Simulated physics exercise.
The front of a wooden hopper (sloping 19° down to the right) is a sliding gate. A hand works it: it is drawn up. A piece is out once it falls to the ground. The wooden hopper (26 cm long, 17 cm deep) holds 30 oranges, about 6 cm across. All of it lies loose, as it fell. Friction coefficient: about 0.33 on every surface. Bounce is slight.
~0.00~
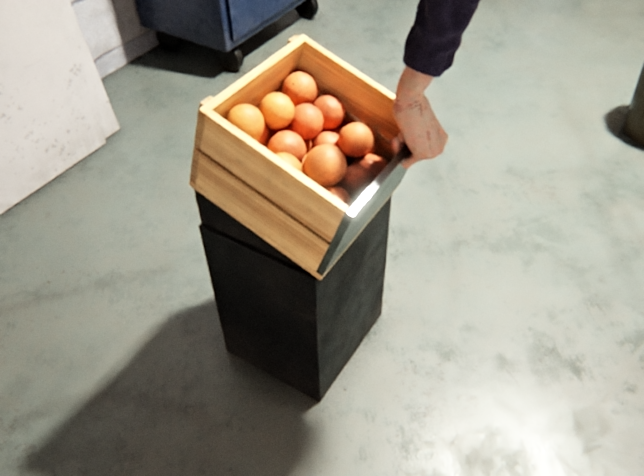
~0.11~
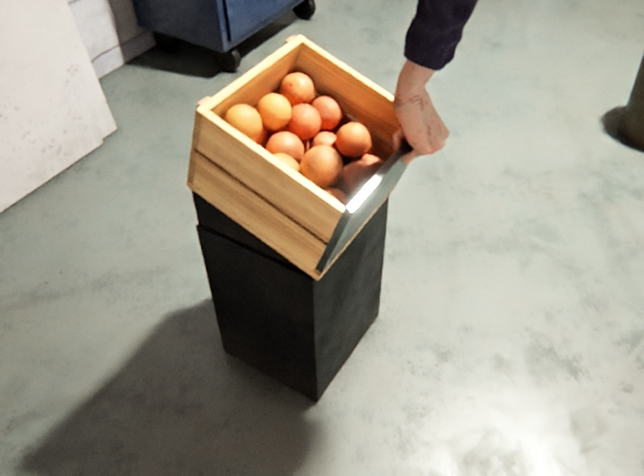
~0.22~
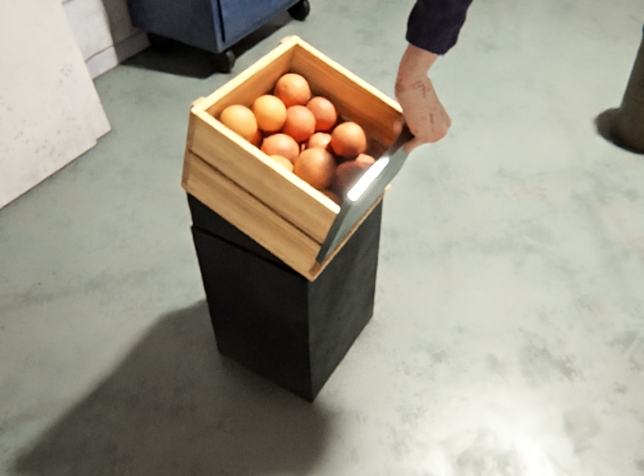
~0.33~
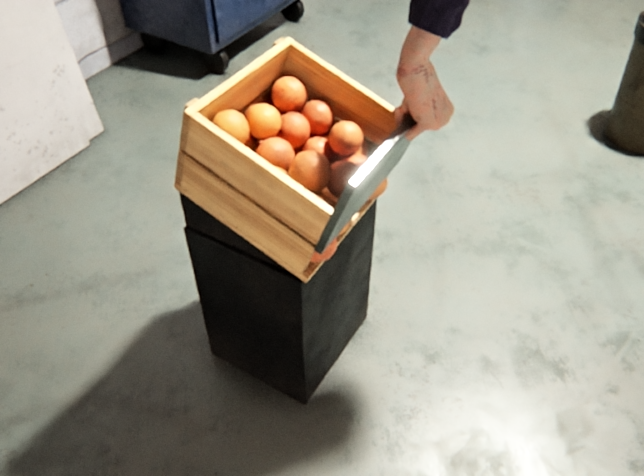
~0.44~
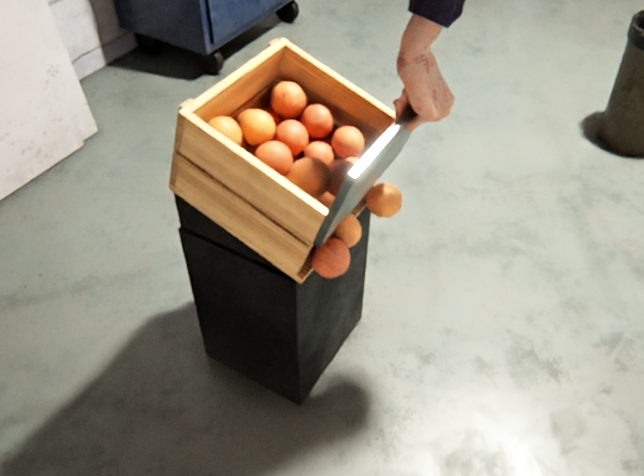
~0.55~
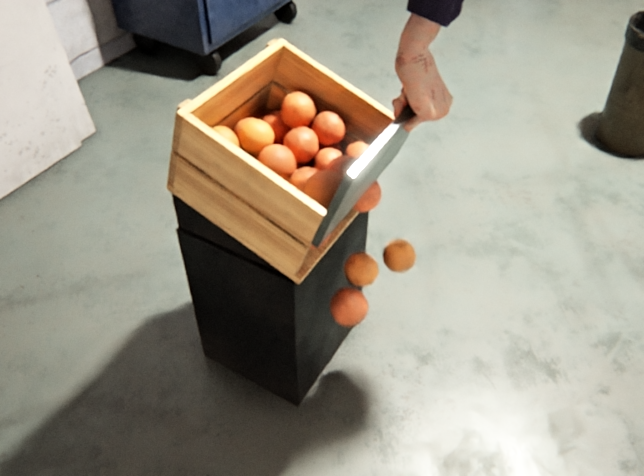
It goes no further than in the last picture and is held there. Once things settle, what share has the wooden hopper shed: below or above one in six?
Out of the wooden hopper go more than one in six of the oranges.
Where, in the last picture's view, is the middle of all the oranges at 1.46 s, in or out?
At about (369, 332).
After 0.95 s, wooden hopper 20 in, 10 out.
After 1.46 s, wooden hopper 13 in, 17 out.
After 2.17 s, wooden hopper 4 in, 26 out.
When it is over (at 3.08 s), wooden hopper 3 in, 27 out. Asked share, 27 of 30, 90 per cent.
